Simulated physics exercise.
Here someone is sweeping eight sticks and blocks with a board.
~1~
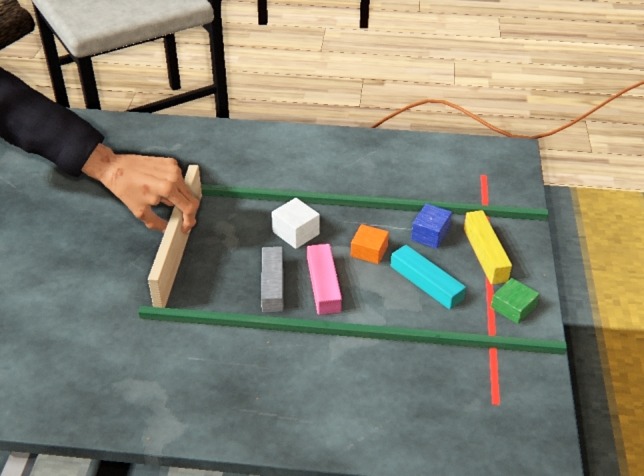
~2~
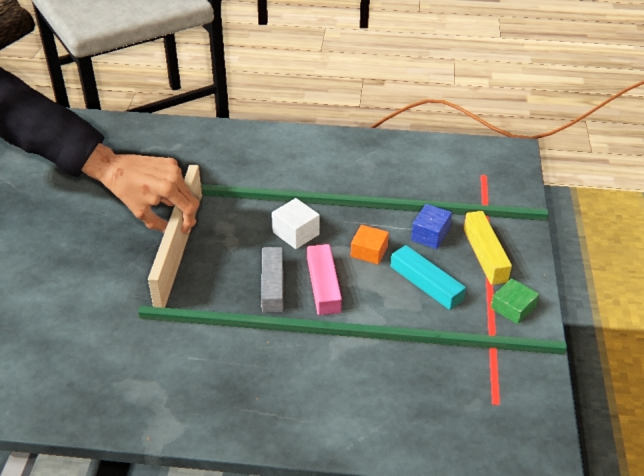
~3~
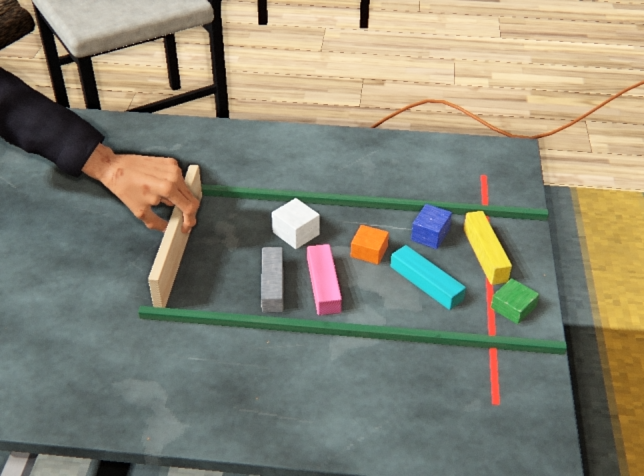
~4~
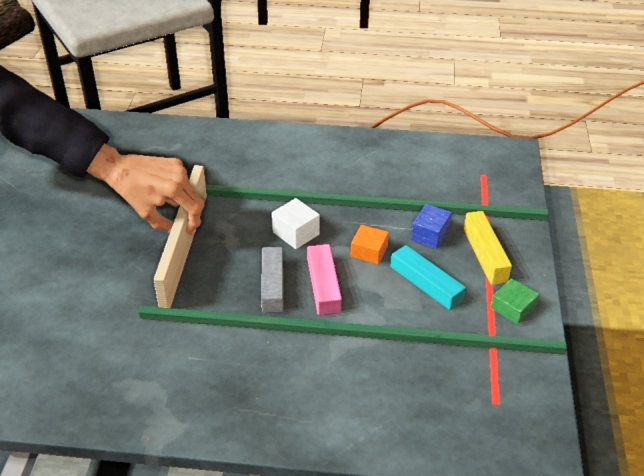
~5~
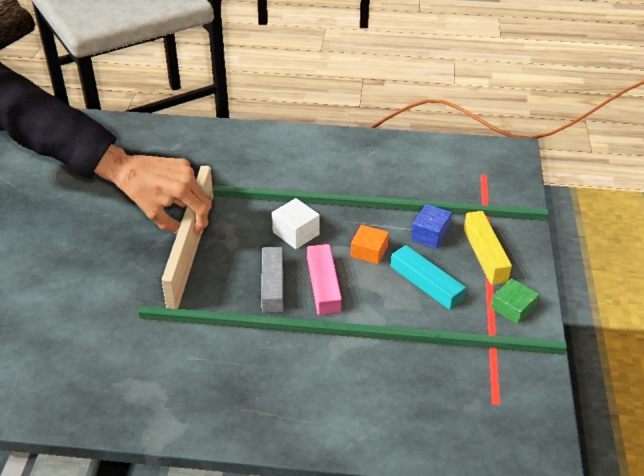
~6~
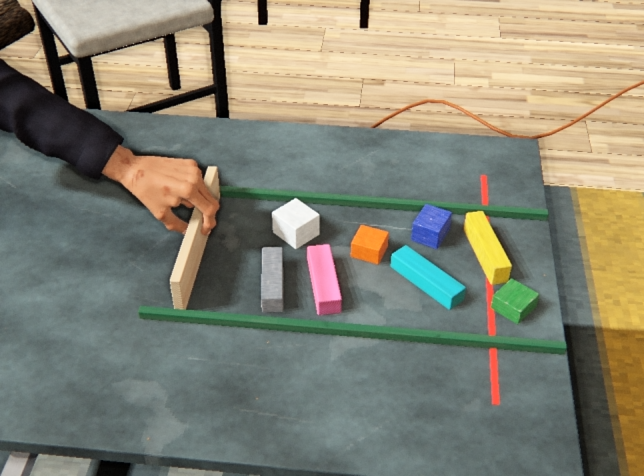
A dark tabletop stands on a pale wooden floor beside a grey-seated chair, seen from above at an angle. Between two green rails lie white, grey, pink, orange, blue, turquoise, yellow and green pieces, with a red tape line crossing near the right end. A hand at left holds an upright wooden board still, then slides it slightly right, touching none of the motionless pieces, while the camera stays fixed.
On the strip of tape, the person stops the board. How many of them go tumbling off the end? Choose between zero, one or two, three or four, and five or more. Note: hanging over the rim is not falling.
The count is one or two.
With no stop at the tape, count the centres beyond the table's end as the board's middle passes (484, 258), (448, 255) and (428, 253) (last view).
Place by place: 2, 0 and 0.
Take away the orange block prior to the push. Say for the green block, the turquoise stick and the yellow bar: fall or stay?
The green block: Drops. The turquoise stick: Remains. The yellow bar: Drops.
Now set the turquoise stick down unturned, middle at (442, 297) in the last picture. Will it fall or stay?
It stays put.
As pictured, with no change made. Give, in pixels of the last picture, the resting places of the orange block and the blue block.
Orange block at about (532, 254), blue block at about (538, 227).
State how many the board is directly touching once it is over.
That comes to 2.
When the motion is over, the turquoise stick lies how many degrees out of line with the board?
Near 0 degrees.
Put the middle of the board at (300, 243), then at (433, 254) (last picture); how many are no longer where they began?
Tally at point one: 3; at point two: 8.
A little later, none off yet; green block at rest near (515, 301); yellow bar at rest near (487, 247); blue block at rest near (432, 226).
When it is over, the number that fall off is one or two; down, yellow bar and green block.
